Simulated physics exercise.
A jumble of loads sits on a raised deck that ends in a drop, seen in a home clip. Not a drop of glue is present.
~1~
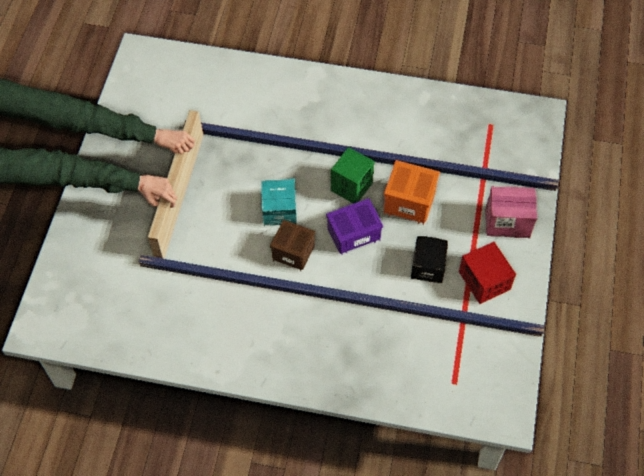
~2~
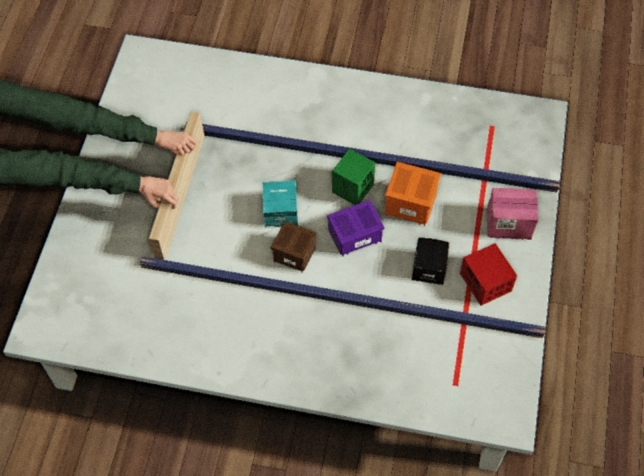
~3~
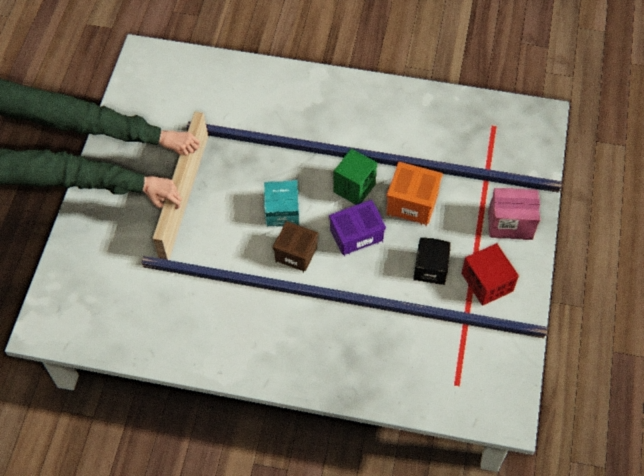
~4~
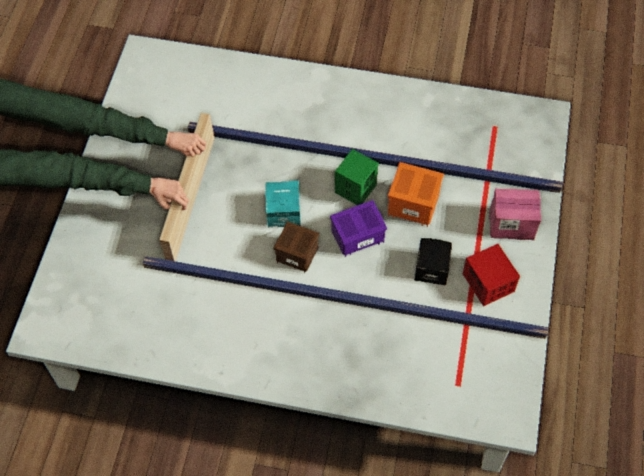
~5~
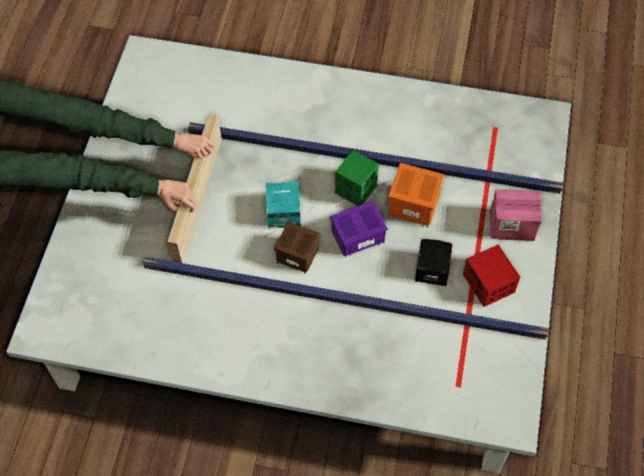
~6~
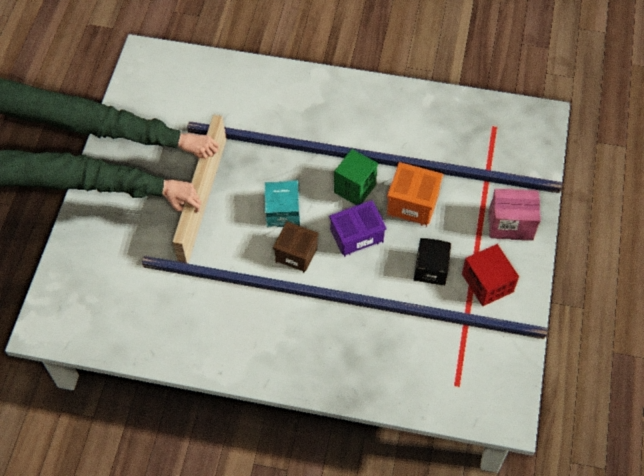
Two hands in dark green sleeves slowly push a wooden plank a short way rightward between two dark blue rails on a pale table, seen from above at a tilt over a wooden floor. Turquoise, brown, green, purple, orange and black boxes sit left of a red line, with a pink one and a red one at its right. The boxes stay put, untouched, while the view shifts very slightly.
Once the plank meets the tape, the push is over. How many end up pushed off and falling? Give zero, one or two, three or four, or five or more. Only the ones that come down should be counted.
One or two fall.
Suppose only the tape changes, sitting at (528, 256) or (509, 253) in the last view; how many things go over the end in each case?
In the first try the count is 5, and in the second it is 5.
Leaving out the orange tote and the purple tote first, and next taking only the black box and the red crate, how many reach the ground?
You'd get 1 in the first case and 1 in the second one.
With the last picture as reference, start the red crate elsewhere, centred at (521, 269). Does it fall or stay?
It goes off the edge.
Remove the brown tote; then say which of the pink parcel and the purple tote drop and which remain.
The pink parcel? It winds up down. The purple tote? It stays where it is.
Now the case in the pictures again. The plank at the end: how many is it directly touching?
Count: 3.
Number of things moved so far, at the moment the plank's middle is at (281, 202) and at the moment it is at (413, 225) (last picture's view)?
One spot: 1. Other spot: 8.
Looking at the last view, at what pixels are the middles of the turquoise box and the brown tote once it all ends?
Okay, so first (496, 244), and next (491, 279).
Soon after, none off yet; pink parcel at rest near (514, 215); red crate at rest near (490, 275); black box at rest near (433, 261).
Then, none off yet; pink parcel at rest near (514, 215); red crate at rest near (490, 275); black box moved about its own width near (447, 283).
At rest, the number that fall off is one or two; fallen, red crate and pink parcel.
